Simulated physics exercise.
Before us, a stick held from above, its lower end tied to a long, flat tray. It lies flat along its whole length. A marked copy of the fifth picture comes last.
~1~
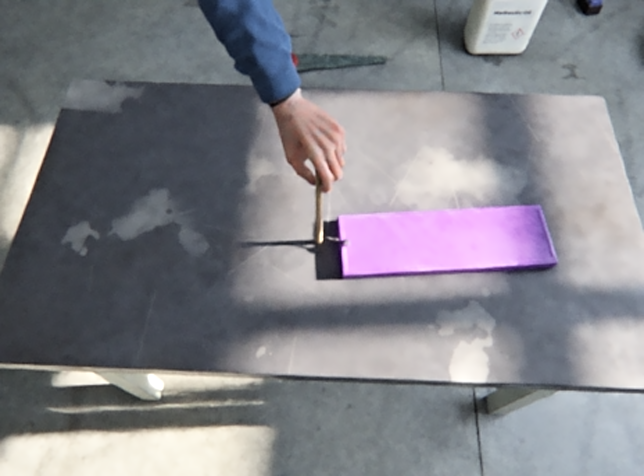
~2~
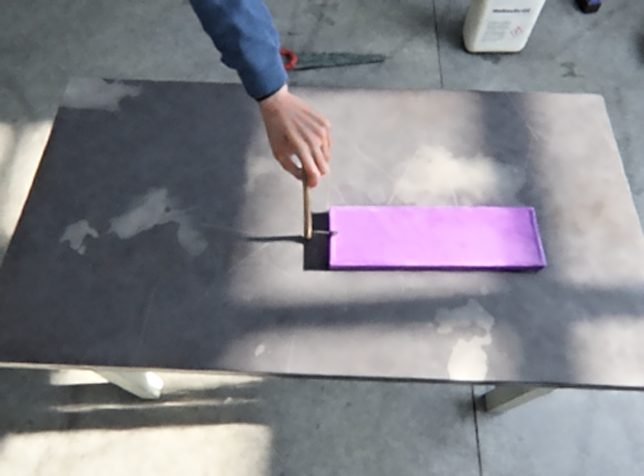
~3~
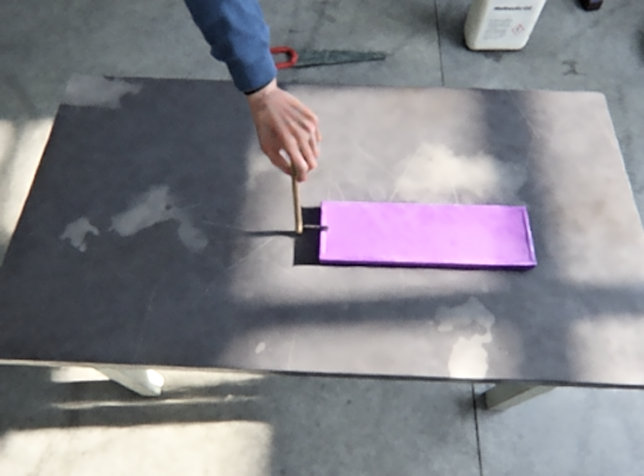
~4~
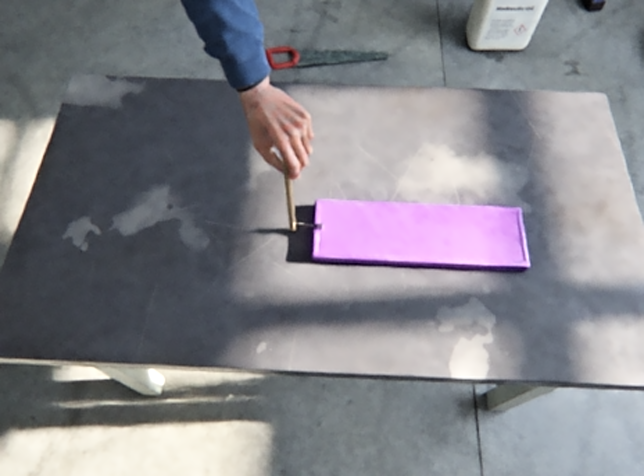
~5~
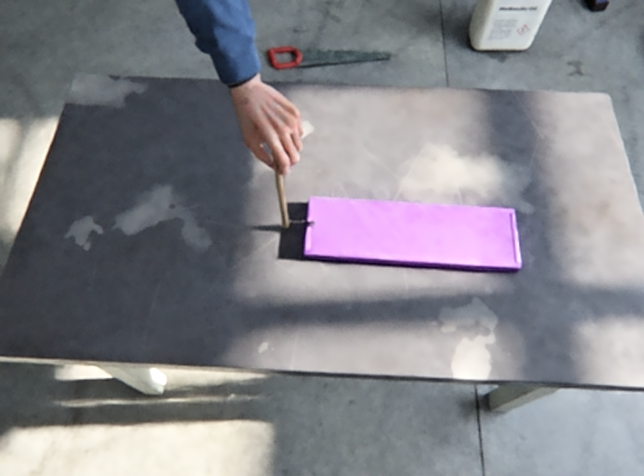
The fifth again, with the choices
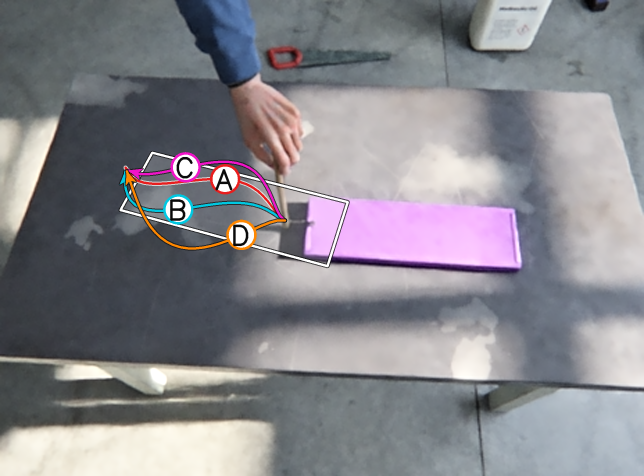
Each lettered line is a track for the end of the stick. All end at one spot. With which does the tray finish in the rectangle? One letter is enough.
It ends in the outline on B.
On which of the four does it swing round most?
Path D.
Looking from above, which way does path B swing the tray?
It turns clockwise.
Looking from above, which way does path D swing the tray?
Clockwise.
On the marked copy, A from (285, 221) via (211, 179) to (126, 168); B from (285, 221) via (186, 208) to (125, 172); C from (285, 221) via (222, 162) to (129, 170); D from (285, 221) via (180, 247) to (127, 171); the outline at (235, 206).
With B. Early on, foot of the stick (219, 205), middle of the tray (342, 220).
Further on, foot of the stick (146, 211), middle of the tray (271, 217).
At the end, foot of the stick (126, 169), middle of the tray (233, 205); it lies in the outline.
As for the rest, A leaves its middle at (239, 194); C leaves its middle at (242, 187); D leaves its middle at (229, 214).
